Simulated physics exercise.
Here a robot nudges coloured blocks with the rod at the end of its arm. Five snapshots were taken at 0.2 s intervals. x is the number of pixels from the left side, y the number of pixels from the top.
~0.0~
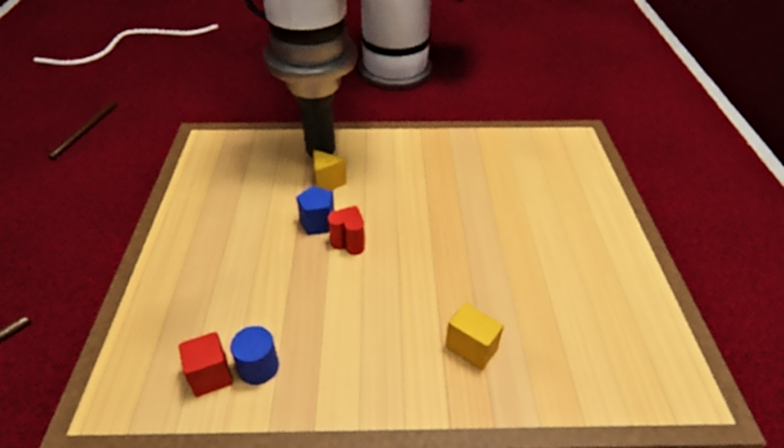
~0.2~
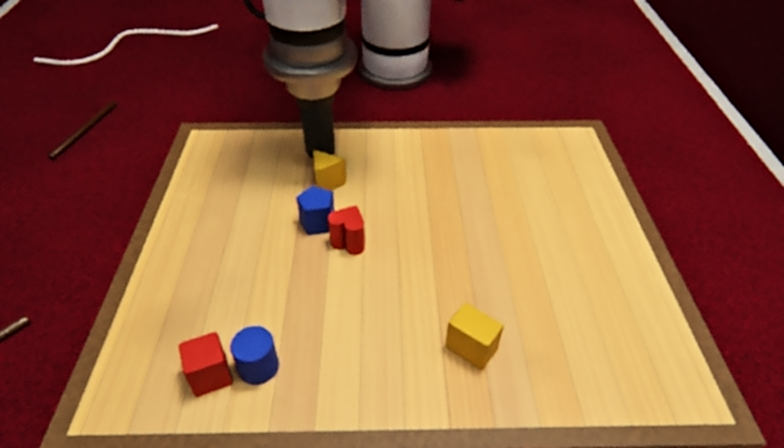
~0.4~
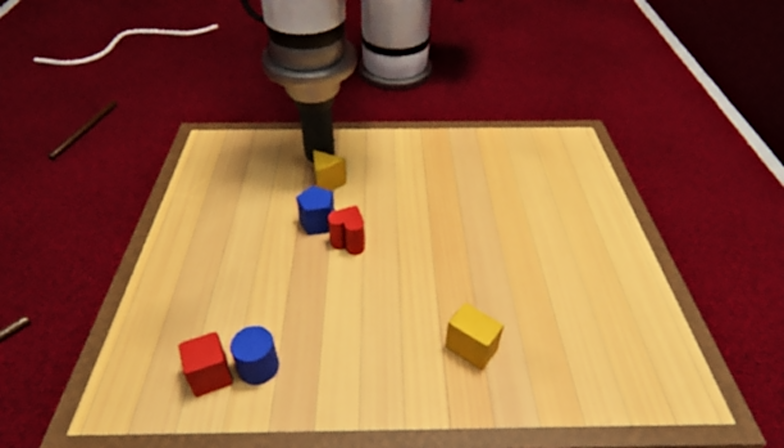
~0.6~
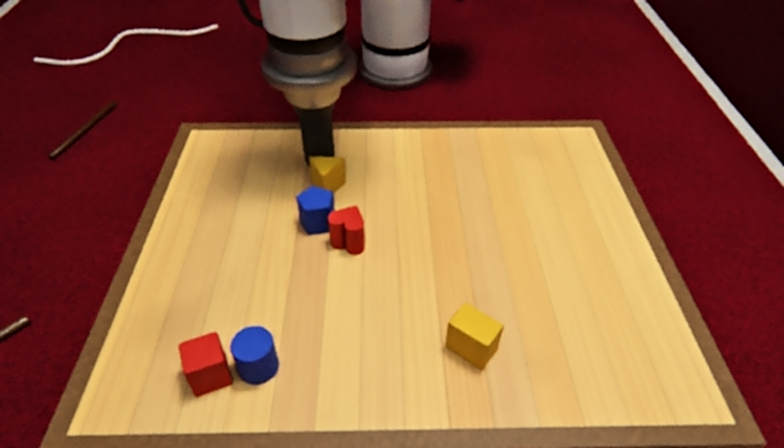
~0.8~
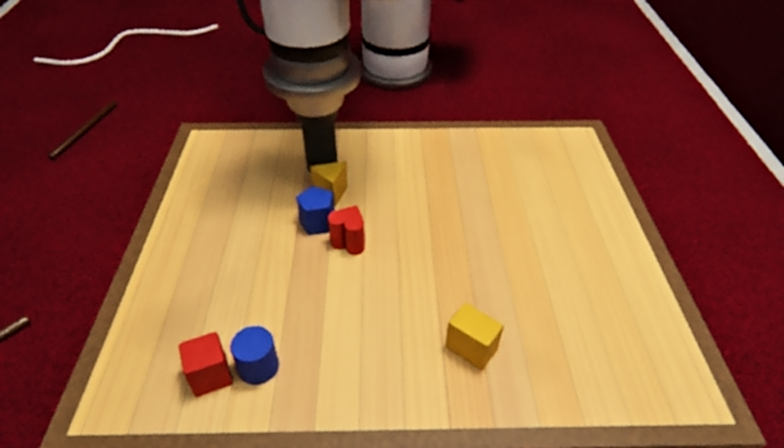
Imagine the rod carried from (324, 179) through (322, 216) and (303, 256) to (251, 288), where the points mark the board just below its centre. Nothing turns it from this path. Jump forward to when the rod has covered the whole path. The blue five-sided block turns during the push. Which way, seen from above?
Short answer: Counterclockwise.
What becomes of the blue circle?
That block stays.
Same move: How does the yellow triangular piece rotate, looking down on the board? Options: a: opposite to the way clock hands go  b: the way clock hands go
The one that fits is a, opposite to the way clock hands go.
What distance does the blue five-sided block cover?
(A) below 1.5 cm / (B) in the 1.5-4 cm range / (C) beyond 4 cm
Answer: C.
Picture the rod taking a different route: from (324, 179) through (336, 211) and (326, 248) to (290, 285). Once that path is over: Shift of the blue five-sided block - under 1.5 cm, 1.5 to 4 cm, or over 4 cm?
My answer is that it shifts over 4 cm.
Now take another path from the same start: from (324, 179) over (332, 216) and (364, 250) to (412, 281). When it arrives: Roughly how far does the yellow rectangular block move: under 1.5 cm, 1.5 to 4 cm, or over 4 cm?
Once the path ends, it will sit under 1.5 cm from where it is now.
On the path given first. One third of the way, rod at (321, 205); blue five-sided block at (310, 220); yellow triangular piece at (335, 206), turned 15° anticlockwise; red heart at (352, 227).
Two thirds of the way, rod at (301, 246); blue five-sided block at (292, 260), turned 25° clockwise; yellow triangular piece at (332, 233), turned 45° anticlockwise; red heart at (365, 245), turned 50° anticlockwise.
At the end, rod at (248, 277); blue circle in place; blue five-sided block at (276, 281), turned 45° anticlockwise; yellow triangular piece at (332, 233), turned 45° anticlockwise; red heart at (365, 245), turned 50° anticlockwise.
